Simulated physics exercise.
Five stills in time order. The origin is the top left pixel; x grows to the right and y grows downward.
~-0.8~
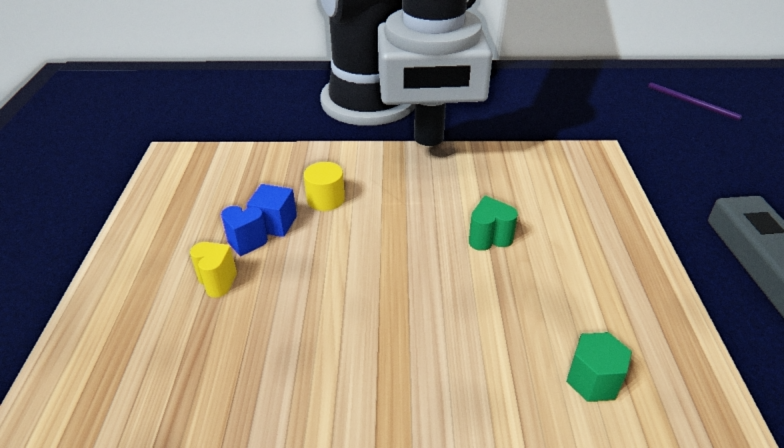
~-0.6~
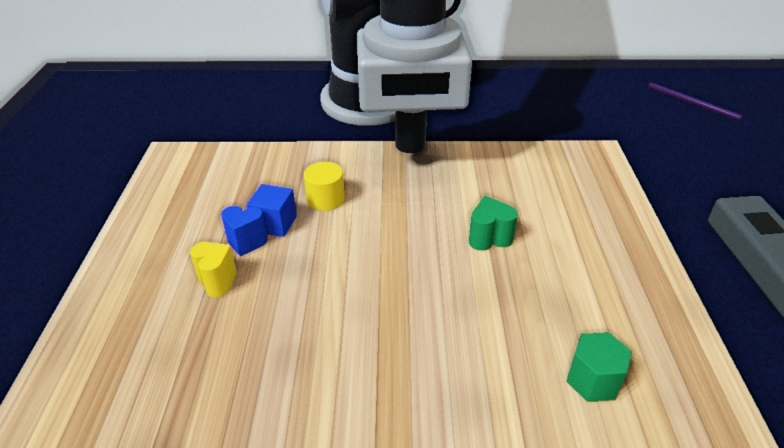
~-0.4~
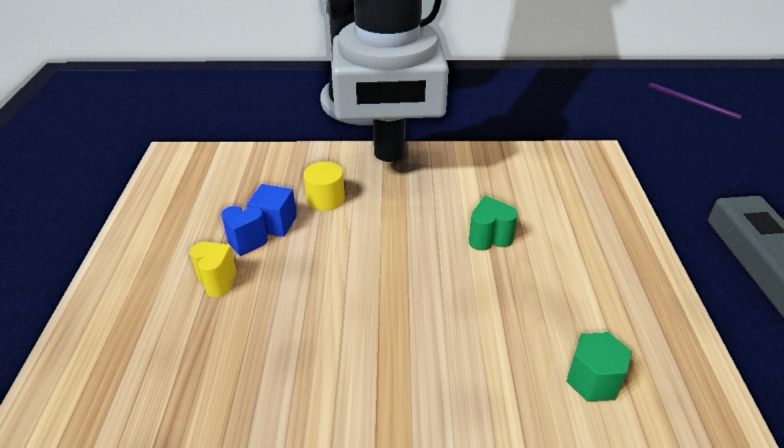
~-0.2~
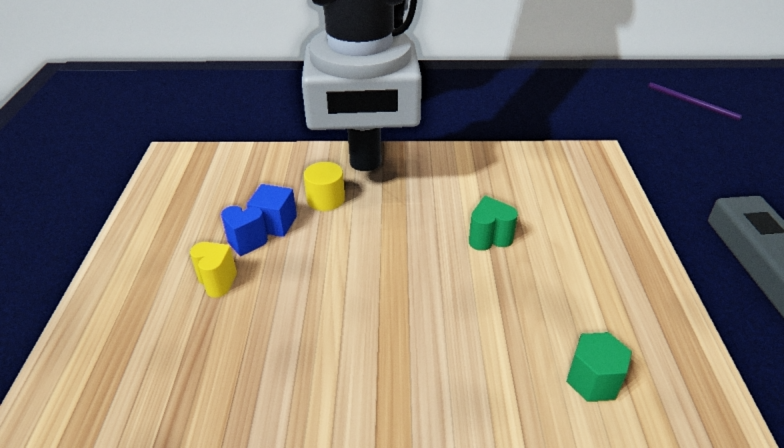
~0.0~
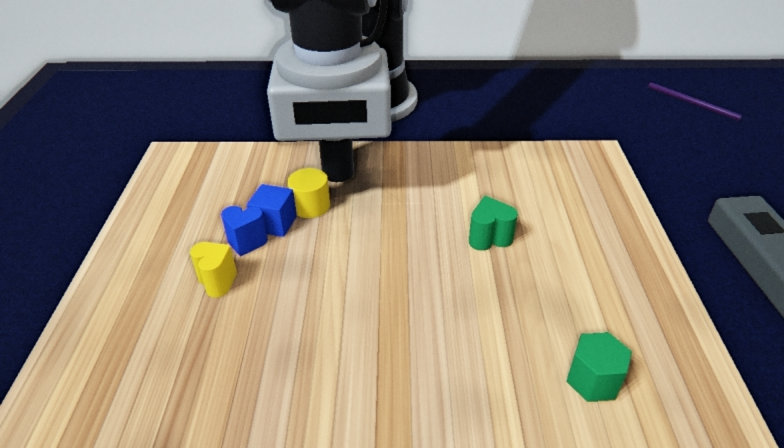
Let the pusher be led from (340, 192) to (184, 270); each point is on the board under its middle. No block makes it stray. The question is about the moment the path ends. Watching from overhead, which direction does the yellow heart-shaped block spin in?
Seen from above, its turn is counter-clockwise.
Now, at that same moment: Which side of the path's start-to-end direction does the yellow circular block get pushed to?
Displaced left.
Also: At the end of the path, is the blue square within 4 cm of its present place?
No - that is not the case.
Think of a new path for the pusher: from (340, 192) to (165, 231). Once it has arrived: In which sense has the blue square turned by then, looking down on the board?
The sense of turning is clockwise.
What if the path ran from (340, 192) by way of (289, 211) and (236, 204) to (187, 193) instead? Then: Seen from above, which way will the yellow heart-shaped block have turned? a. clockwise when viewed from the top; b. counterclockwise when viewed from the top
b (counterclockwise when viewed from the top)
On the path given first. One third of the way, pusher (289, 196); yellow heart-shaped block (206, 257), turned 20° anticlockwise; blue heart-shaped block (193, 234), turned 50° clockwise; blue square (229, 226), turned 45° clockwise; yellow circular block (265, 209).
Two thirds of the way, pusher (235, 221); yellow heart-shaped block (198, 270), turned 30° anticlockwise; blue heart-shaped block (149, 250), turned 65° clockwise; blue square (187, 247), turned 60° clockwise; yellow circular block (230, 239).
At the end, pusher (178, 250); yellow heart-shaped block (191, 283), turned 60° anticlockwise; blue heart-shaped block (123, 264), turned 120° clockwise; blue square (156, 273), turned 25° clockwise; yellow circular block (229, 245).
